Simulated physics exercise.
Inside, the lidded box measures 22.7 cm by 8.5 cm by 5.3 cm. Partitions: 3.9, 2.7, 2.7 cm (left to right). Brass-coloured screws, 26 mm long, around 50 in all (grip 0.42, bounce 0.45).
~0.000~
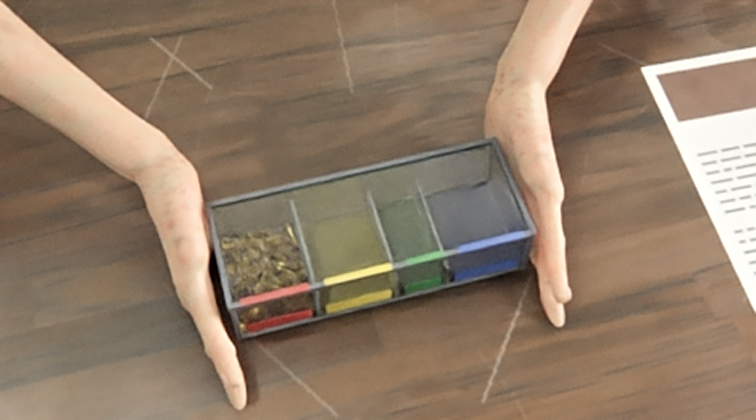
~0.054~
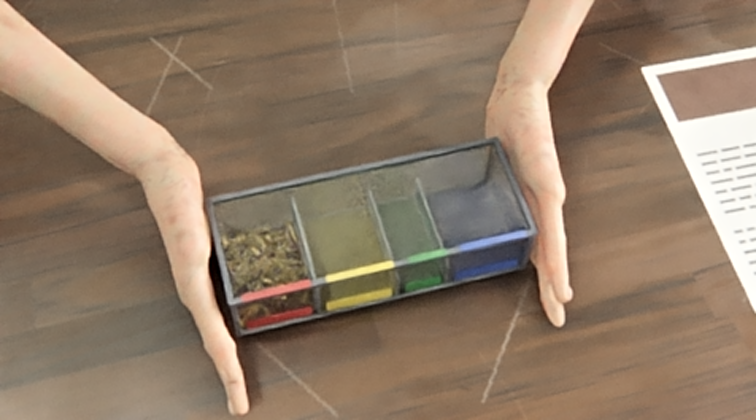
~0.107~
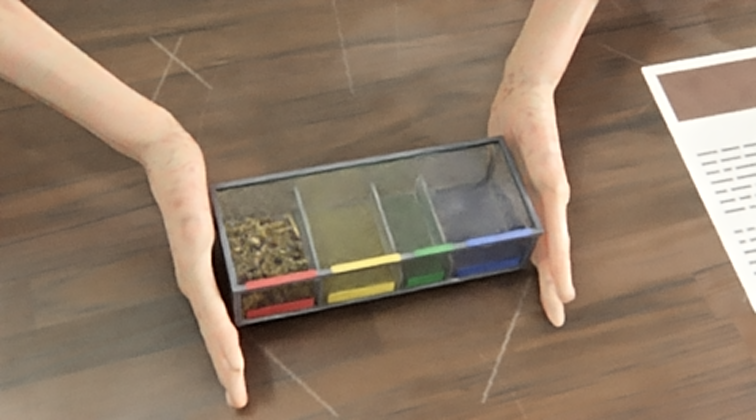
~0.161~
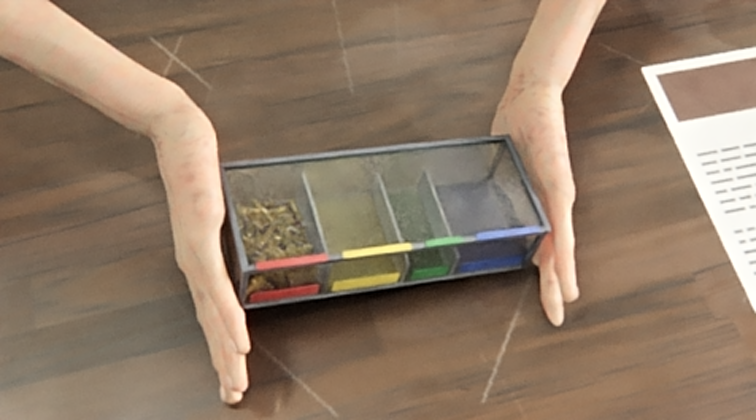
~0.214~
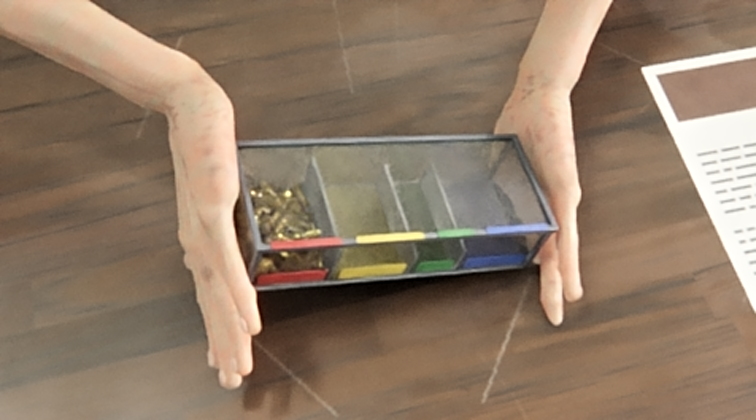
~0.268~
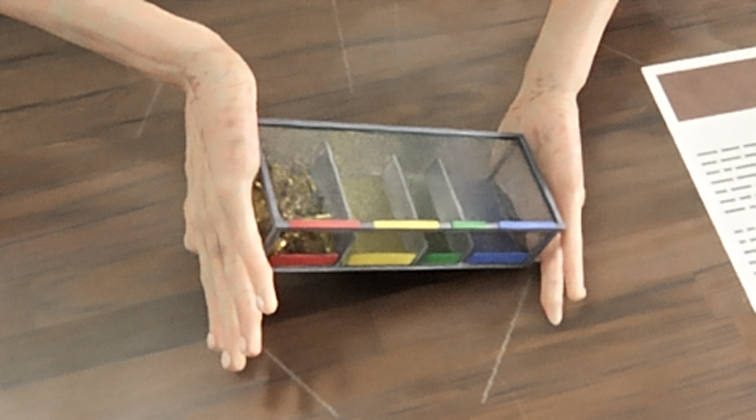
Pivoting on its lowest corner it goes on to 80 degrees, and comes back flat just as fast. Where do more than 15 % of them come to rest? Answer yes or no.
Red: Yes, blue: No, green: No, yellow: No.
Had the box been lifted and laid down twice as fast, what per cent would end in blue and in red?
Blue 5; red 80.
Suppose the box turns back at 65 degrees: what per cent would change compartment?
Some 0 per cent.
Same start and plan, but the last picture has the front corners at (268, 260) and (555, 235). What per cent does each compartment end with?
Red 90, blue 0, green 0, yellow 5.
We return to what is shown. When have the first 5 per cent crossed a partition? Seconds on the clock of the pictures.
At about 0.85 s.
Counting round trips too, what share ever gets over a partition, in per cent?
Some 15 per cent.
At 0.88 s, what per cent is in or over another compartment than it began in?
Roughly 5 per cent.
After 0.88 s, tilt 78 degrees; red 95 %, yellow 5 %.
Then, at 1.29 s, tilt 32 degrees; red 85 %, blue 5 %, green 5 %, yellow 5 %.
Then, at 1.78 s, tilt 0 degrees; red 85 %, blue 5 %, green 5 %, yellow 5 %.
By 2.2 s all is still; red 85 %, blue 5 %, green 5 %, yellow 5 %.
